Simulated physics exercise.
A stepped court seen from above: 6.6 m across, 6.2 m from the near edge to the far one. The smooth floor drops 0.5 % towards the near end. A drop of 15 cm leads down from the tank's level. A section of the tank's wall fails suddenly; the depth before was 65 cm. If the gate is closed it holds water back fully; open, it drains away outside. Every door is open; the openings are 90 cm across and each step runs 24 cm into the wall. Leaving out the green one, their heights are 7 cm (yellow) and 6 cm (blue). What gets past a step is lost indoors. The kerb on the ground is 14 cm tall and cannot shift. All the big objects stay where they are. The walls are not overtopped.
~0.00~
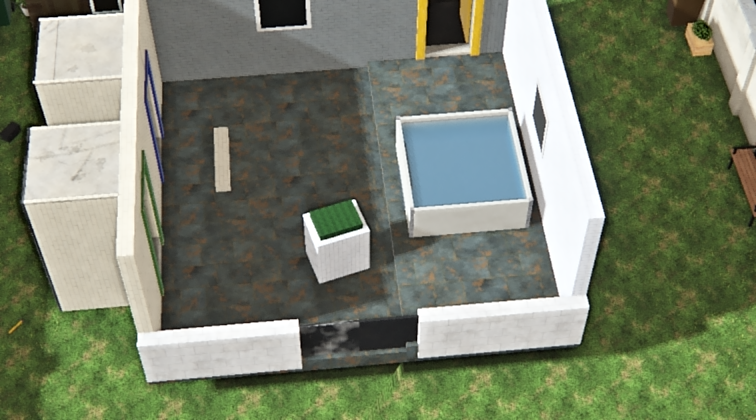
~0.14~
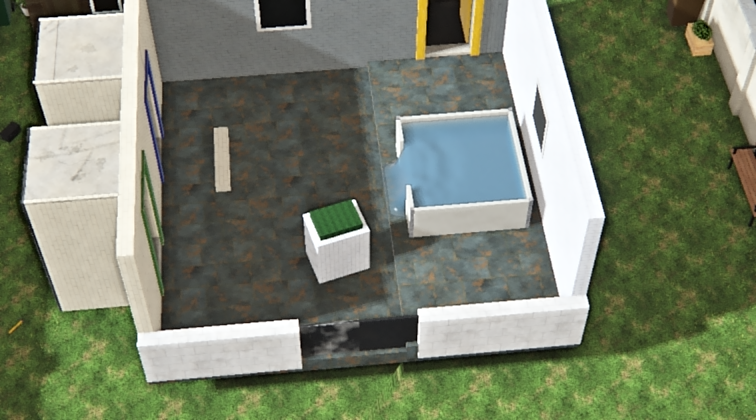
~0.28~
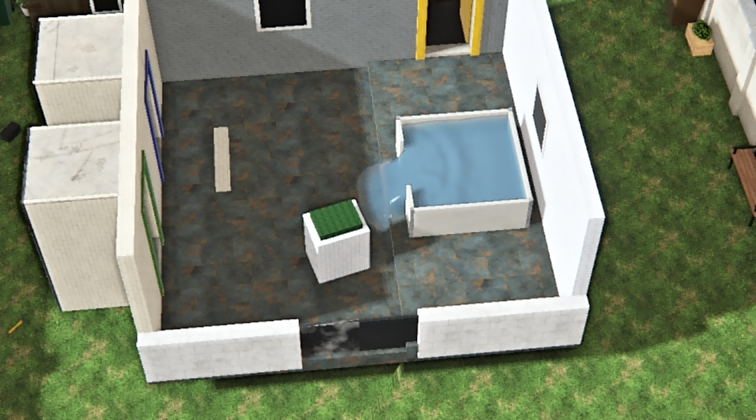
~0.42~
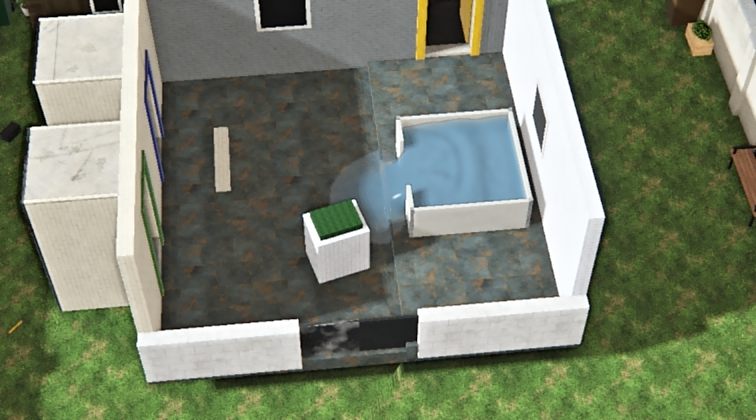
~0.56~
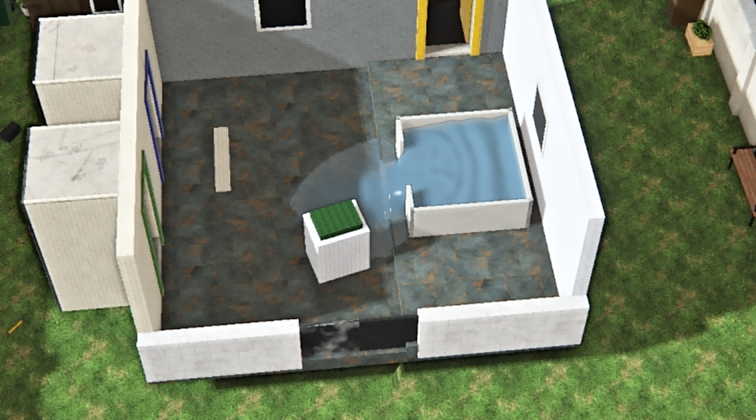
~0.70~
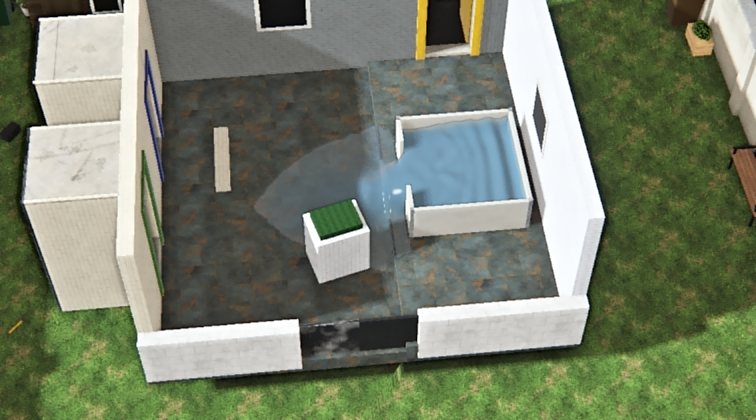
A walled court with a dark, mottled stone floor is seen from high above, with grass around it and a white-walled tank of blue water on the right. A green-topped white block stands near the middle, a pale strip lies to the left, and blue and green outlines mark the left wall. The tank's left side opens, and water pours out leftward, spreading behind the block in a widening, thinning sheet while the camera stays still.
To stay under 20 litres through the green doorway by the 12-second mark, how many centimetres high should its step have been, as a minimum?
Some 21 cm above the ground.
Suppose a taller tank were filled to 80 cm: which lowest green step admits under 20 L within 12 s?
Some 27 cm.
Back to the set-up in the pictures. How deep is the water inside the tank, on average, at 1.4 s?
About 45 cm.
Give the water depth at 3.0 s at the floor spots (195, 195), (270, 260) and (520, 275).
In that order: 10, 3 and 0 cm.
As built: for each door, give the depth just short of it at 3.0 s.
In cm: Green 23, yellow 0, blue 11.
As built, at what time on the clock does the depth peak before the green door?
At about 2.0 s.
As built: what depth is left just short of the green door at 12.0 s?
About 13.0 cm.
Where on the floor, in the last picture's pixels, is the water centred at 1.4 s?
Near (408, 186).
After 1.4 s water covers 30 % of the floor, deepest (36 cm) near (396, 187); it has not reached the green door.
After 3.0 s water covers 50 % of the floor, deepest (28 cm) near (162, 360); 23 cm at the green door, 4 litres in over its 26 cm step.
After 12.0 s water covers 65 % of the floor, deepest (18 cm) near (162, 350); 13 cm at the green door, 5 litres in over its 26 cm step.
At the green door as built, the water arrived by 1.5 s and peaked near 32 cm at 2.0 s.
Run again over the same 12 s with other heights there, 37 litres in over 18.5 cm, 7 litres over 25 cm. The limit of 20 litres is kept from about 21 cm up.
